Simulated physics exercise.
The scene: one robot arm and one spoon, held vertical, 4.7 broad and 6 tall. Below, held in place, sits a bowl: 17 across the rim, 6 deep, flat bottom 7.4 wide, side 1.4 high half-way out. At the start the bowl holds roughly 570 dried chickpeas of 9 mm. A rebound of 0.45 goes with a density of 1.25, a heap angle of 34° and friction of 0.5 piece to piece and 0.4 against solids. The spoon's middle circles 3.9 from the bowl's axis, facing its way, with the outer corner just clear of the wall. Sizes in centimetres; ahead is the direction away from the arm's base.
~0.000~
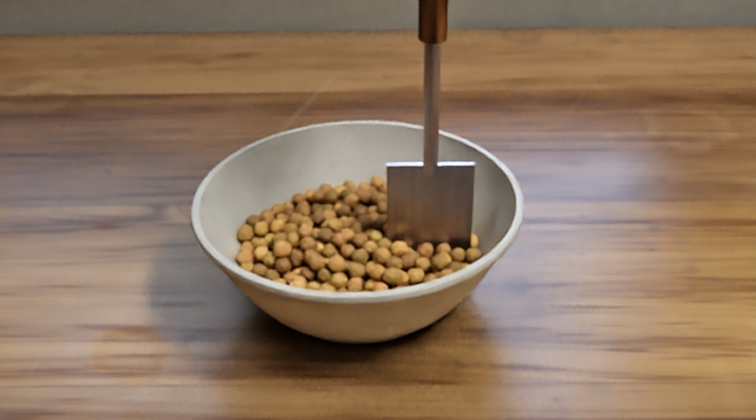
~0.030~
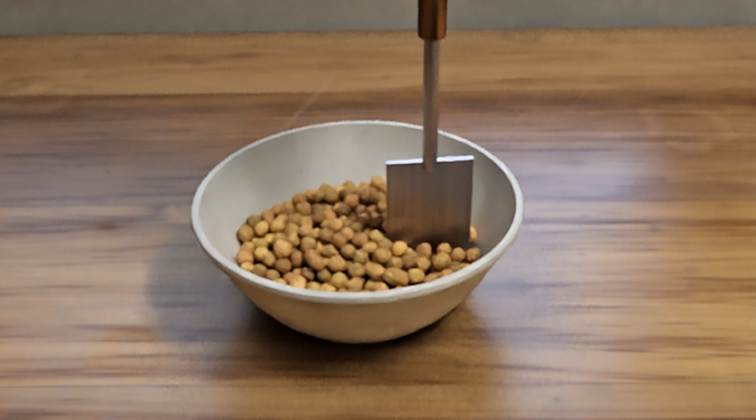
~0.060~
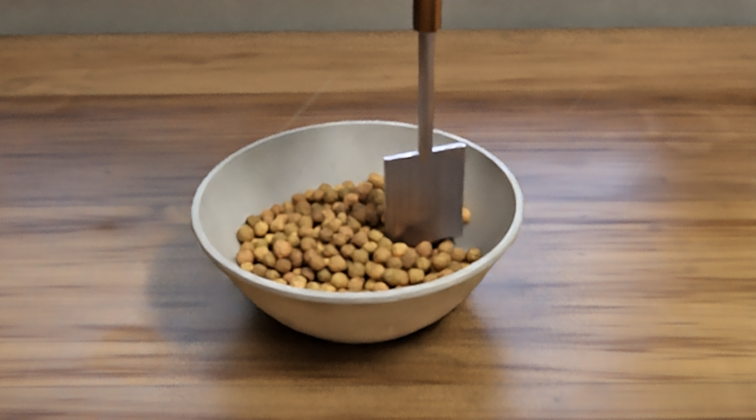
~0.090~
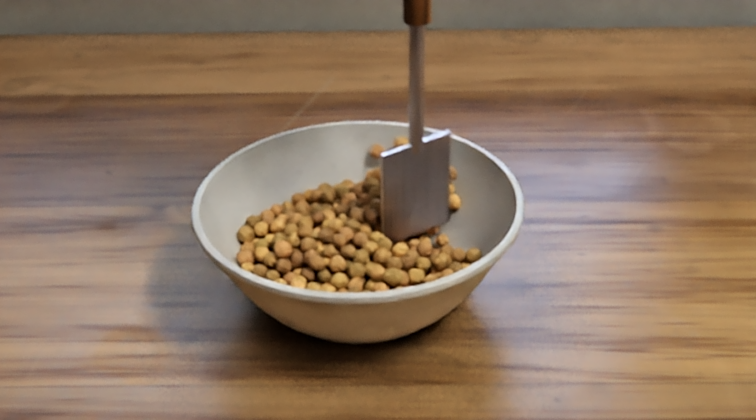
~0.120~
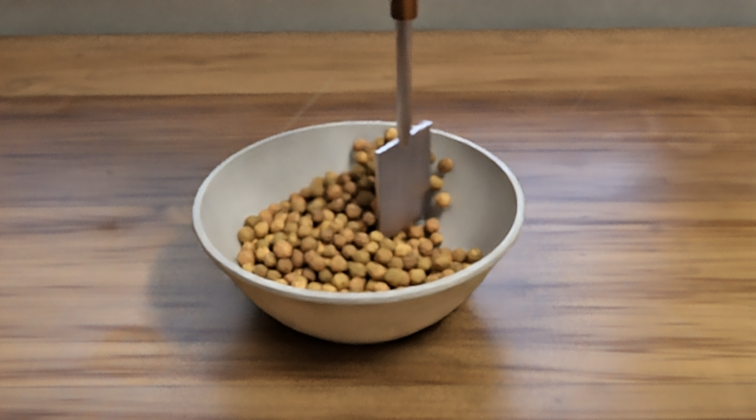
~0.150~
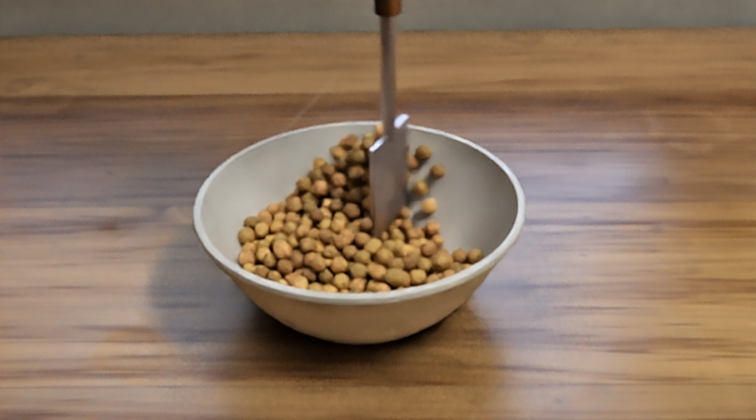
On a wooden tabletop, a flat metal blade on an upright rod with a copper-coloured handle pushes through dried chickpeas in a pale bowl, turning edge-on as it moves slightly left and back, heaping some chickpeas toward the far side.
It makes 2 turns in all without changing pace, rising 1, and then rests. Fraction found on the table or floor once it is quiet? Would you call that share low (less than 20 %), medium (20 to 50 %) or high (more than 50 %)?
I would call it low.
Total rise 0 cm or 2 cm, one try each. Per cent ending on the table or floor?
Near 15 in a hundred, then 5 in a hundred.
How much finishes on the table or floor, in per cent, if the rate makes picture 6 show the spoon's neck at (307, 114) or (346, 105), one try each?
So, roughly 40 percent the first time and 25 percent the second.
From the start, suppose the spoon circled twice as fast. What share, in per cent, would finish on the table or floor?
40 %.
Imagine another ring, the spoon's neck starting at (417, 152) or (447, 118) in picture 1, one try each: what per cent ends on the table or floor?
Roughly 5 and 0 per cent.
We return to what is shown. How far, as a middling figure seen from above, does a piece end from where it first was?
Near 7 cm.
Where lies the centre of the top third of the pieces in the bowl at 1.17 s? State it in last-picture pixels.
At about (315, 273).
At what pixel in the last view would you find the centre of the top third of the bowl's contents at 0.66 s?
Centre estimate: Approx. (457, 228) px.
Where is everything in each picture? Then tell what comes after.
In the first frame, spoon neck at (431, 139), 0° round; upper third of the load around (355, 243), from x 245 to 475, top at y 185; 570 in the bowl.
In the second frame, spoon neck at (430, 135), 6° round; upper third of the load around (356, 241), from x 245 to 475, top at y 185.
In the third frame, spoon neck at (425, 126), 20° round; upper third of the load around (362, 234), from x 245 to 475, top at y 165.
In the fourth frame, spoon neck at (416, 118), 35° round; upper third of the load around (365, 227), from x 245 to 475, top at y 145.
In the fifth frame, spoon neck at (404, 112), 50° round; upper third of the load around (359, 219), from x 245 to 475, top at y 135.
In the sixth frame, spoon neck at (389, 108), 65° round; upper third of the load around (351, 215), from x 245 to 475, top at y 130; 570 in the bowl.
After 0.66 s, 323° round, highest piece 8 above the table; 528 in the bowl, 33 on the table or floor, 9 in flight or on the tool.
After 1.17 s, 221° round, highest piece 7 above the table; 509 in the bowl, 59 on the table or floor, 2 in flight or on the tool.
After 1.63 s, 0° round, highest piece 6 above the table; 507 in the bowl, 63 on the table or floor.
After 2.33 s, 0° round, highest piece 6 above the table; 507 in the bowl, 63 on the table or floor.
At rest, 507 in the bowl, 63 on the table or floor. That is 11 % on the table or floor.
